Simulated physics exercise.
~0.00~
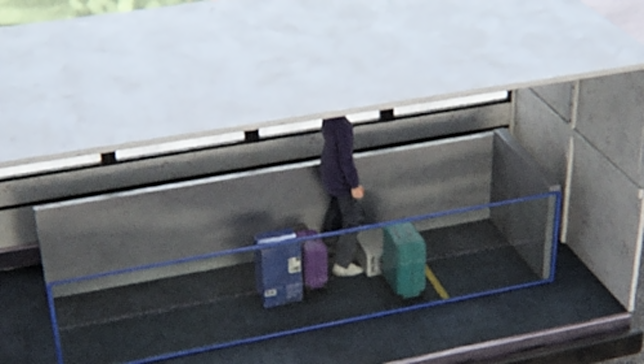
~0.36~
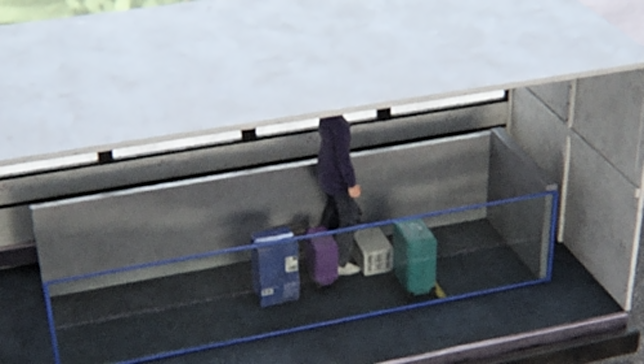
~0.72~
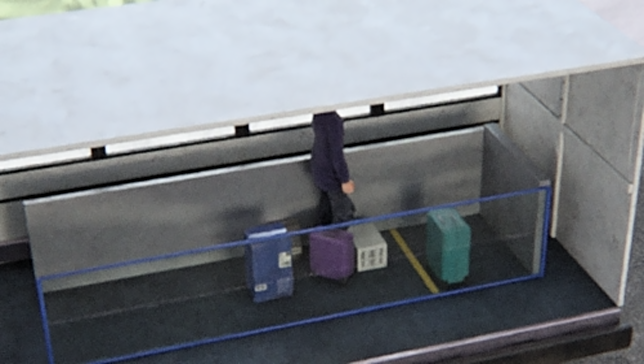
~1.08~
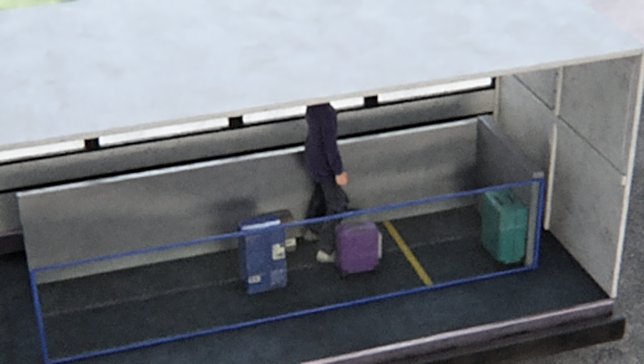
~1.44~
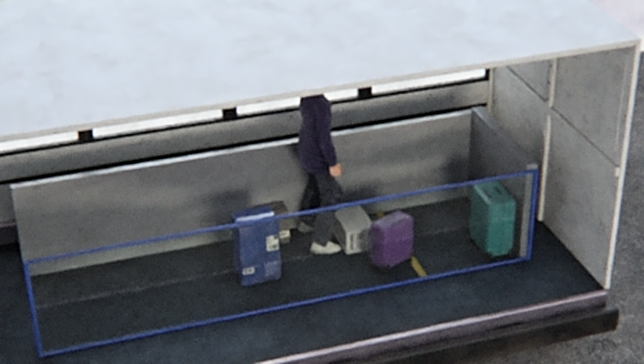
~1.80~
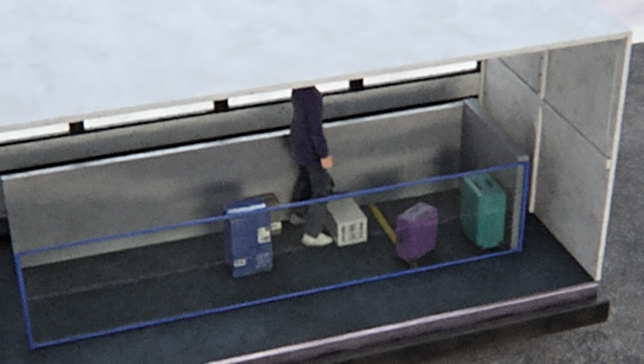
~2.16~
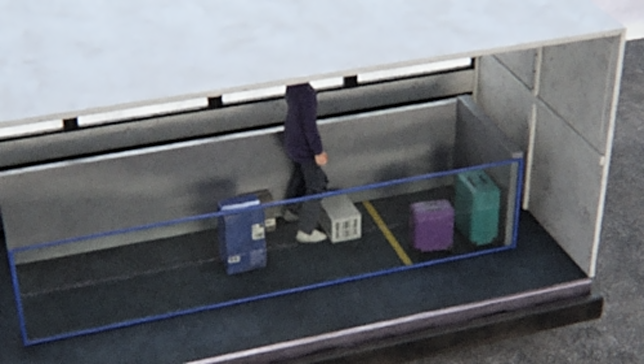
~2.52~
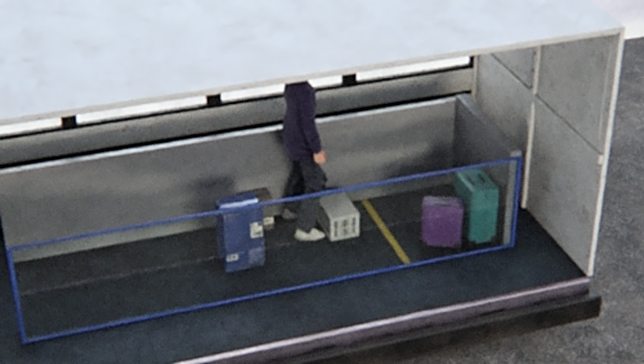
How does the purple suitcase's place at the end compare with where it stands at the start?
At the start the purple suitcase stands right beside the blue bag, to the left of the yellow line. At the end it is to the right of the line, next to the teal suitcase.
